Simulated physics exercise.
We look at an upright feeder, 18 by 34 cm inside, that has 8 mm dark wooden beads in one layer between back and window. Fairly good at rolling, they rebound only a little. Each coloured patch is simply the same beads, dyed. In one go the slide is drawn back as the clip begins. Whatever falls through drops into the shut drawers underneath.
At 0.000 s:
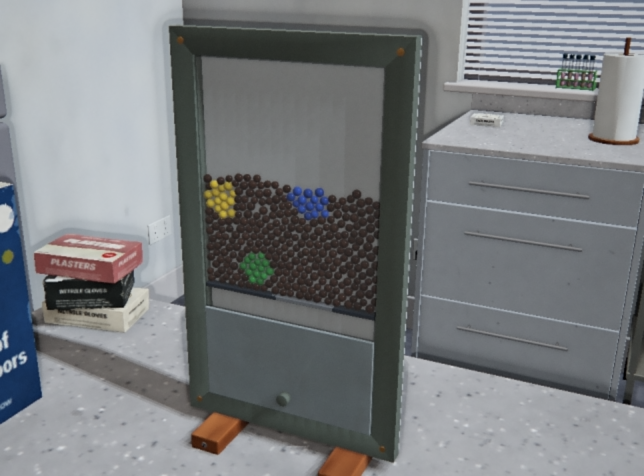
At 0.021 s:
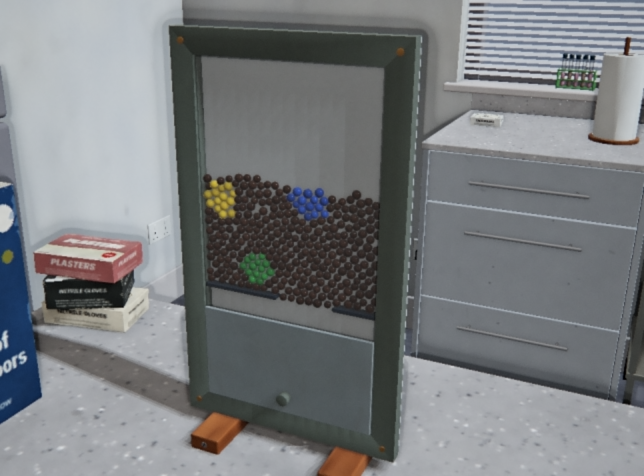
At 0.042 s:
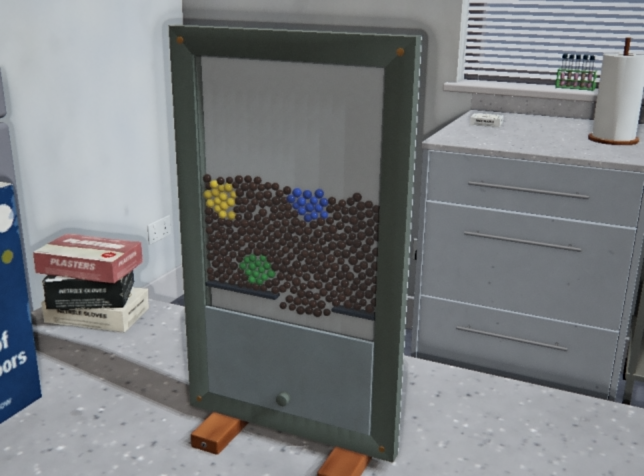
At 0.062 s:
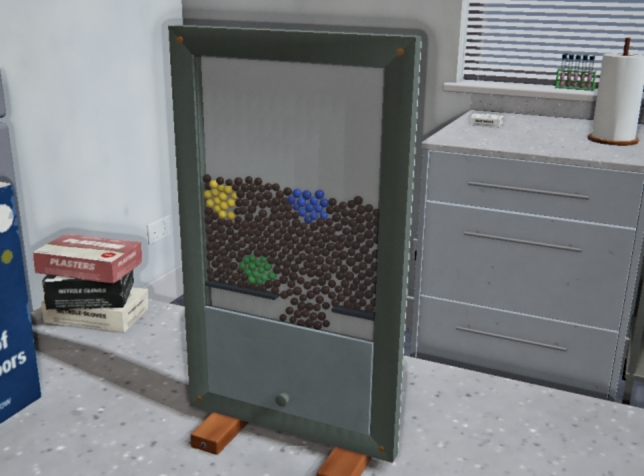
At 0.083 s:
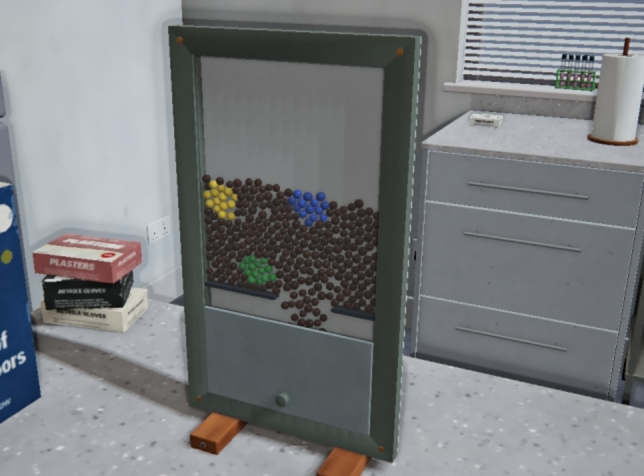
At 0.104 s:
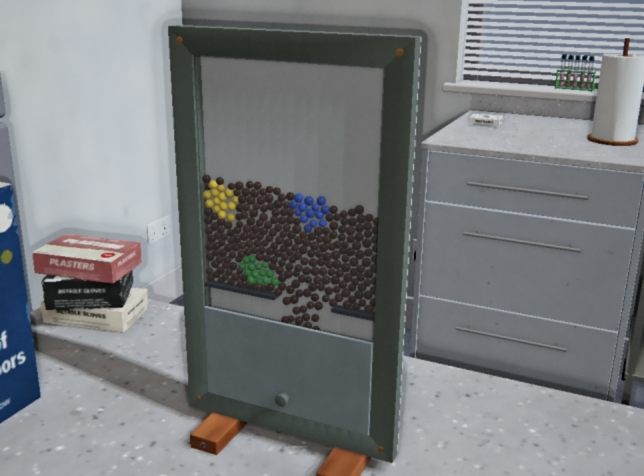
Dark beads trickle down through a gap beneath the pile, while the coloured patches barely shift.
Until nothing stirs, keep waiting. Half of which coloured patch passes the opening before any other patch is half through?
That is the blue patch.
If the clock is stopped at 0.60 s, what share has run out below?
My estimate is some 70 per cent.
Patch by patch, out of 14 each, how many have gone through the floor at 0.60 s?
Yellow 4, green 4, blue 14.
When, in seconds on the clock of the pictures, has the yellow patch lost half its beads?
That happens at roughly 0.6 seconds.
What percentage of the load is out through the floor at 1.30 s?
85 per cent or thereabouts.
After 0.25 s, 25 % are out; out of 14, yellow 0, green 0, blue 0.
After 0.60 s, 70 % are out; out of 14, yellow 4, green 4, blue 14.
After 1.30 s, 85 % are out; out of 14, yellow 14, green 14, blue 14.
All still by 2.1 s, 90 % are out; out of 14, yellow 14, green 14, blue 14; half out at yellow 0.68 s, green 0.64 s, blue 0.37 s.
